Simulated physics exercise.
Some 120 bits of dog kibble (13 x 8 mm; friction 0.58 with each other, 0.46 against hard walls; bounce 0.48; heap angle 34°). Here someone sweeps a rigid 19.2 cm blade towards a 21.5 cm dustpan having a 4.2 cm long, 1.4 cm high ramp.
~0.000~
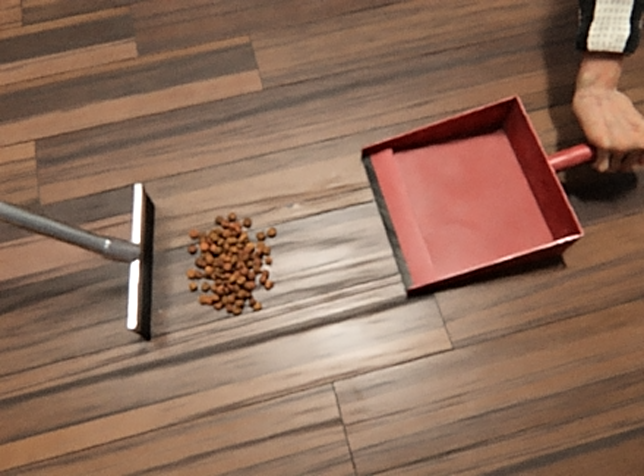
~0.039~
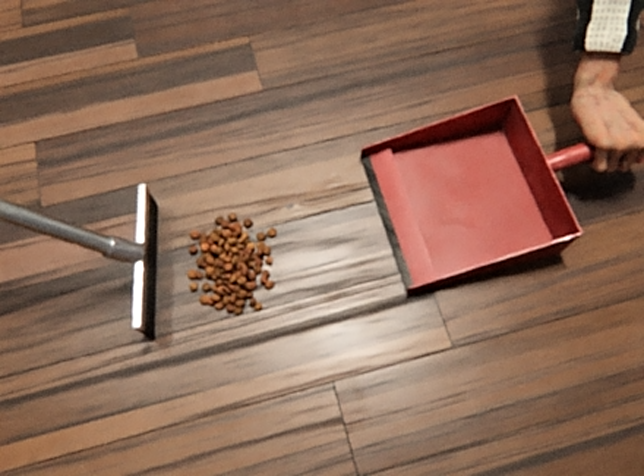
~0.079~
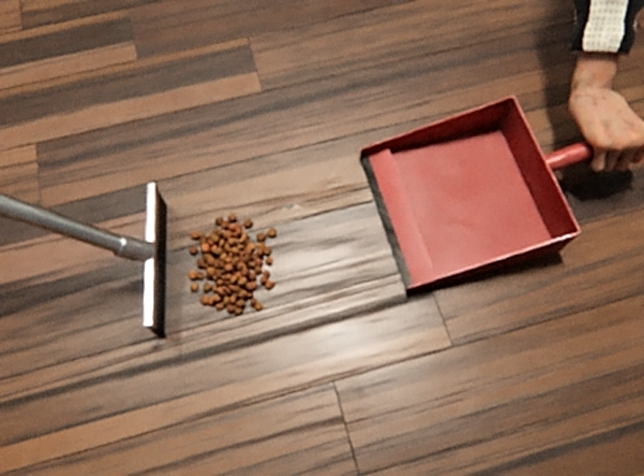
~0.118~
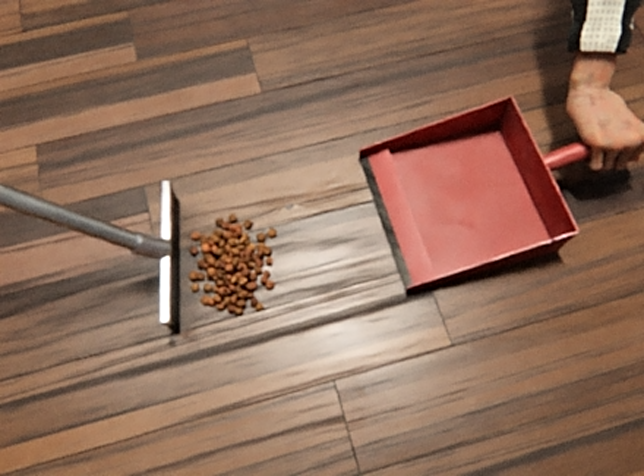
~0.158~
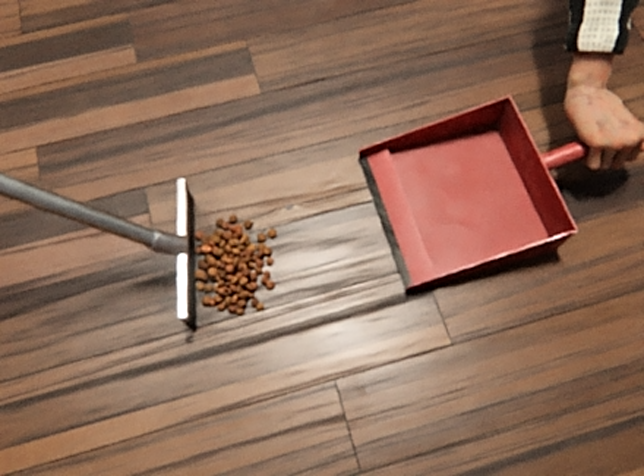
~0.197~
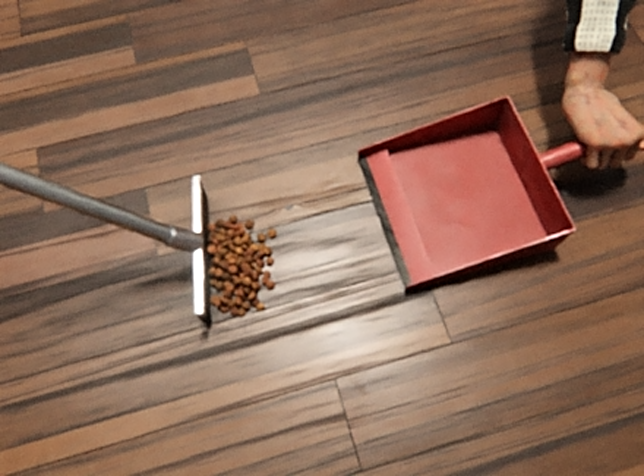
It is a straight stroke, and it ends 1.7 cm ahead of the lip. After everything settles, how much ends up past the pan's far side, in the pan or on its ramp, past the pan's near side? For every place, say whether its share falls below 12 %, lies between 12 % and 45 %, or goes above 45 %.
Result: Past the pan's far side: A scattering, in the pan or on its ramp: A decent share, past the pan's near side: A scattering.
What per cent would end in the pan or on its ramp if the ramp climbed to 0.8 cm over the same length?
Roughly 25 per cent.
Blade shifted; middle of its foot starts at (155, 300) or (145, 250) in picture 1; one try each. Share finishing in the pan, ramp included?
Roughly 30 % and 10 %.
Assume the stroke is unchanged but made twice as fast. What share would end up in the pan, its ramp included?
Some 35 %.
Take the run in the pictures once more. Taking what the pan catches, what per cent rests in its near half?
I'd say near 40 per cent.
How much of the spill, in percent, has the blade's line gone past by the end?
Estimate: Around 15 %.
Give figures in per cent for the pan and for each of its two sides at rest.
The far side gets 0, the pan 20 and the near side 5.
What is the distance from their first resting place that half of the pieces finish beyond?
I'd say close to 20 cm.
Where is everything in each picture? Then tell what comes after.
In the first frame, blade from (135, 327) to (141, 191), moved 0.0 cm, 0 of the pieces shifted so far; middle of the pieces at (229, 265); pan at (471, 200).
In the second frame, blade from (140, 327) to (145, 191), moved 0.4 cm, 0 of the pieces shifted so far; middle of the pieces at (230, 265).
In the third frame, blade from (151, 325) to (154, 190), moved 1.6 cm, 0 of the pieces shifted so far; middle of the pieces at (230, 265).
In the fourth frame, blade from (167, 321) to (168, 188), moved 3.4 cm, 0 of the pieces shifted so far; middle of the pieces at (231, 266).
In the fifth frame, blade from (184, 317) to (183, 185), moved 5.4 cm, 6 of the pieces shifted so far; middle of the pieces at (231, 266).
In the sixth frame, blade from (201, 313) to (198, 182), moved 7.4 cm, 83 of the pieces shifted so far; middle of the pieces at (235, 267); pan at (465, 199). Its pace works out near 0.50 m/s.
After 0.41 s, middle of the blade 14 cm from the lip; 0 % over the lip, far side 0 %, near side 0 %.
After 0.56 s, middle of the blade 7 cm from the lip; 0 % over the lip, far side 0 %, near side 0 %.
After 0.82 s, middle of the blade 3 cm from the lip; 20 % over the lip, far side 0 %, near side 5 %.
At rest (1.3 s), far side 0 %, pan 20 %, near side 5 %, in front of the lip or behind the blade 75 %.
